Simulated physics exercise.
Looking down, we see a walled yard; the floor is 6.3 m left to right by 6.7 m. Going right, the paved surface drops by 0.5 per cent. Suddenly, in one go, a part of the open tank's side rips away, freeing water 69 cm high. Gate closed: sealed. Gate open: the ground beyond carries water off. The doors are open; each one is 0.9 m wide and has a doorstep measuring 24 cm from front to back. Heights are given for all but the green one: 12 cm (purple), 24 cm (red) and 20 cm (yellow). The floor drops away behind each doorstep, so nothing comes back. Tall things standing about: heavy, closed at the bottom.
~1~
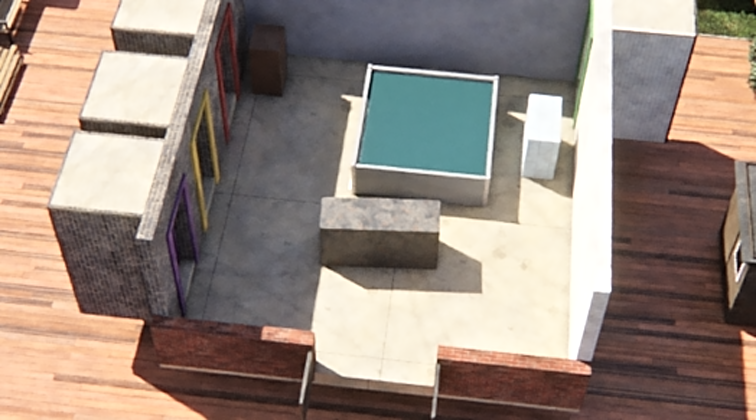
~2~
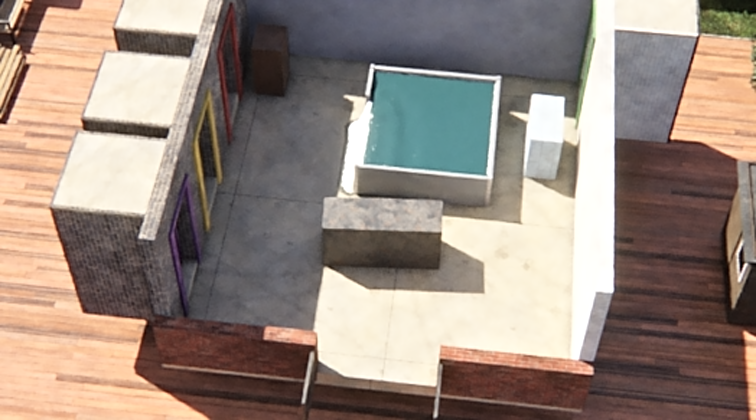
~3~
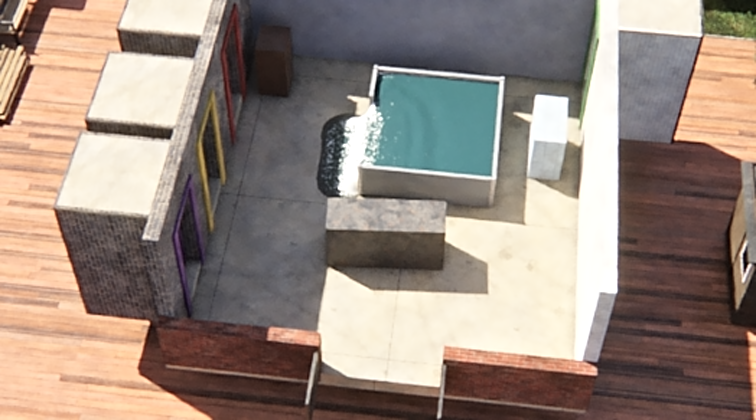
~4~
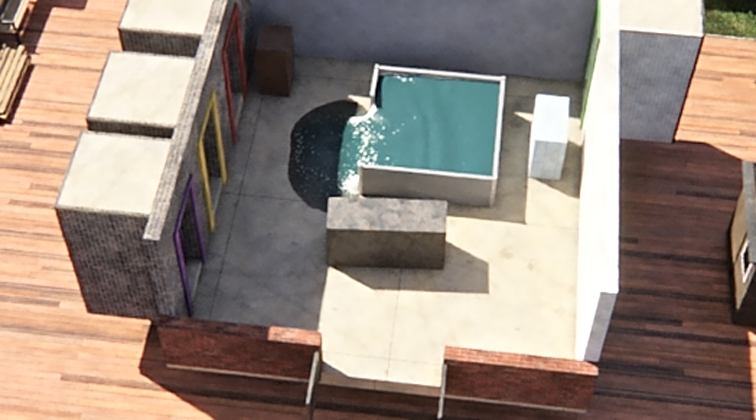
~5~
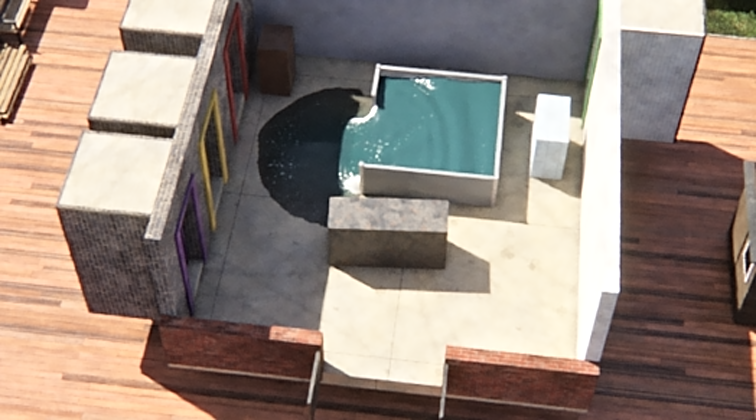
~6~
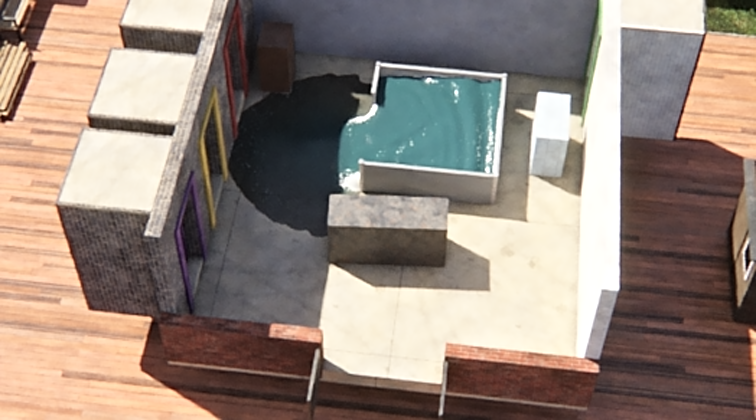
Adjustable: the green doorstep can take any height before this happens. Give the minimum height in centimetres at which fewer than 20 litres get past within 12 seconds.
16 cm.
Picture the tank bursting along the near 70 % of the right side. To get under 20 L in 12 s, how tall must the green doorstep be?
At least roughly 24 centimetres tall.
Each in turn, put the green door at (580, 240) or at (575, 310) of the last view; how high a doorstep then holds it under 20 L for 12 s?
First place around 12.0 cm, second around 10.5 cm.
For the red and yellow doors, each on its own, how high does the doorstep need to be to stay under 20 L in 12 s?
About 32 cm at red and about 26 cm at yellow.
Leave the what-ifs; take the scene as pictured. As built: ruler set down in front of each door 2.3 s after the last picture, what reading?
Depth (cm): Purple 13 / red 31 / yellow 27 / green 0.
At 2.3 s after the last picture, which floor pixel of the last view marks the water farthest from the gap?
Around (184, 341).
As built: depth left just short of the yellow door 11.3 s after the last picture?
11.5 cm.
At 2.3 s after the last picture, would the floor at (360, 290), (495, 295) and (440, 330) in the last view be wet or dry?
1: Unwetted; 2: Unwetted; 3: Unwetted.
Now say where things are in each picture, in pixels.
Still water, 69 cm deep, in the open tank at (427, 123); the green door at (583, 68) is dry, in the first picture.
The gap is at (363, 147), the front 0.4 m out at (348, 129); the back of the open tank holds 69 cm, in the second picture.
The front is at (326, 145), 0.8 m from the gap at (367, 150); 1.2 m2 of floor is wet, 69 cm left at the back, in the third picture.
The front is at (295, 138), 1.4 m from the gap at (368, 150); 2.7 m2 of floor is wet, 69 cm left at the back, in the fourth picture.
The front is at (262, 140), 2.0 m from the gap at (369, 151); 4.5 m2 of floor is wet, 69 cm left at the back, in the fifth picture.
The gap is at (369, 148), the front 2.5 m out at (230, 160); the back of the open tank holds 63 cm; 4.0 m in a straight line remain to the green door at (592, 65), in the sixth picture.
Then, 0.7 s after the last picture water covers 30 % of the floor, deepest (43 cm) near (241, 156); it has not reached the green door.
Then, 2.3 s after the last picture water covers 40 % of the floor, deepest (38 cm) near (258, 49); it has not reached the green door.
Then, 11.3 s after the last picture water covers 100 % of the floor, deepest (14 cm) near (538, 76); 13 cm at the green door, 0 litres in over its 25 cm doorstep.
At the green door as built, the water peaked near 21 cm, 5.3 s after the last picture.
Run again over the same 12 s with other heights there, 41 litres in over 14 cm, 6 litres over 19 cm. The limit of 20 litres is kept from about 16 cm up.
